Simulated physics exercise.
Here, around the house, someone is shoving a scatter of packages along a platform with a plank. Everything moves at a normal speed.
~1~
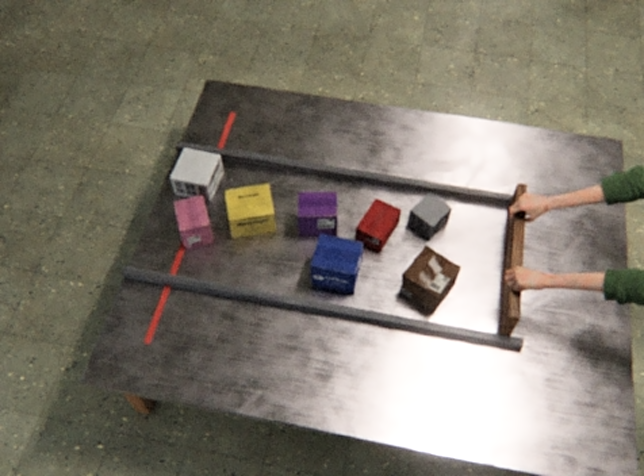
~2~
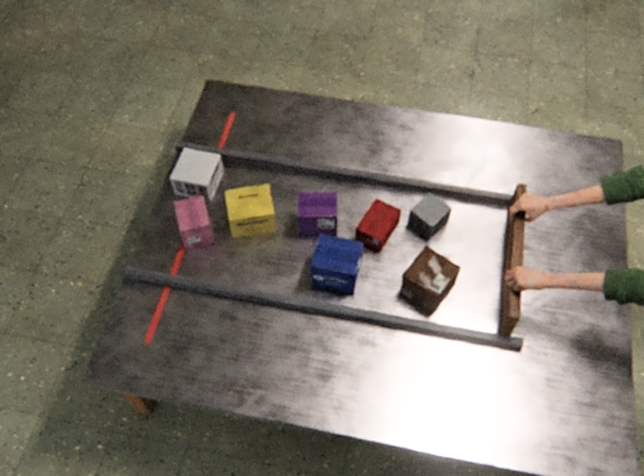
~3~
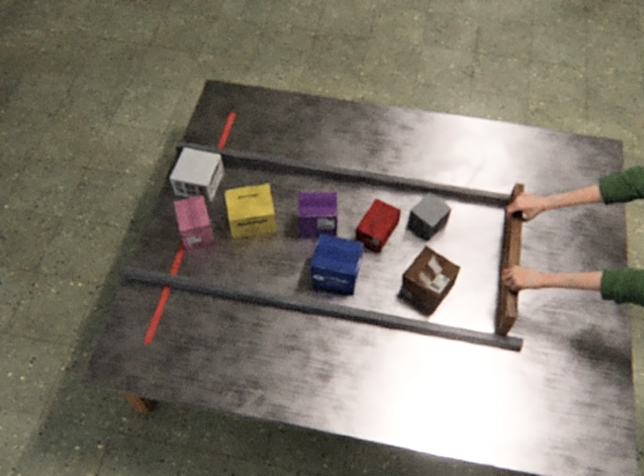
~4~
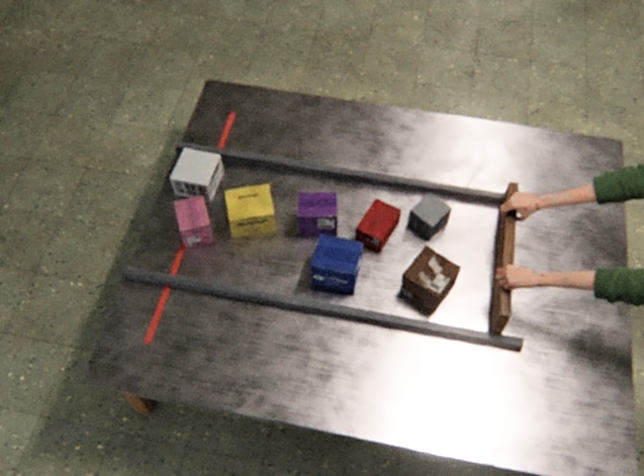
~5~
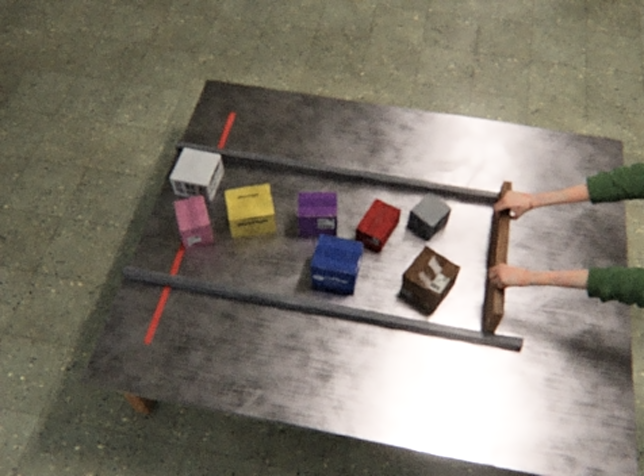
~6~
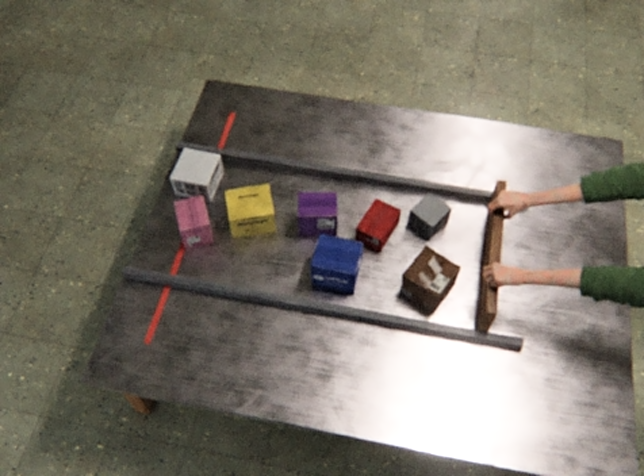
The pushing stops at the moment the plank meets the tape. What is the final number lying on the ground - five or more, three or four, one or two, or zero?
I reckon the ones pushed off reach five at the very least.
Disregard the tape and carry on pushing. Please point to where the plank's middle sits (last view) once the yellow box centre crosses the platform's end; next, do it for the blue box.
Roughly (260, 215); roughly (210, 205).
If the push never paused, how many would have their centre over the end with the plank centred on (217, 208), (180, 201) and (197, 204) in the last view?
3, 6, 5.
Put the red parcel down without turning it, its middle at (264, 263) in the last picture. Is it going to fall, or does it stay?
Observed: The red parcel does not remain.
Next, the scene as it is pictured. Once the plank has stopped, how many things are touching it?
2 in contact.
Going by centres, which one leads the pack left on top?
The red parcel ends up foremost.
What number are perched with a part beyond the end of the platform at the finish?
I'd say 1 of them.
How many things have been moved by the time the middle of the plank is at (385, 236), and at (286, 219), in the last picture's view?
First 5 and then 7.
Early on, none off yet; white crate at rest near (198, 175); pink box at rest near (194, 223); yellow box travelled a little near (246, 211).
Finally, the number that fall off is five or more; lost, blue box, purple box, yellow box, pink box and white crate.
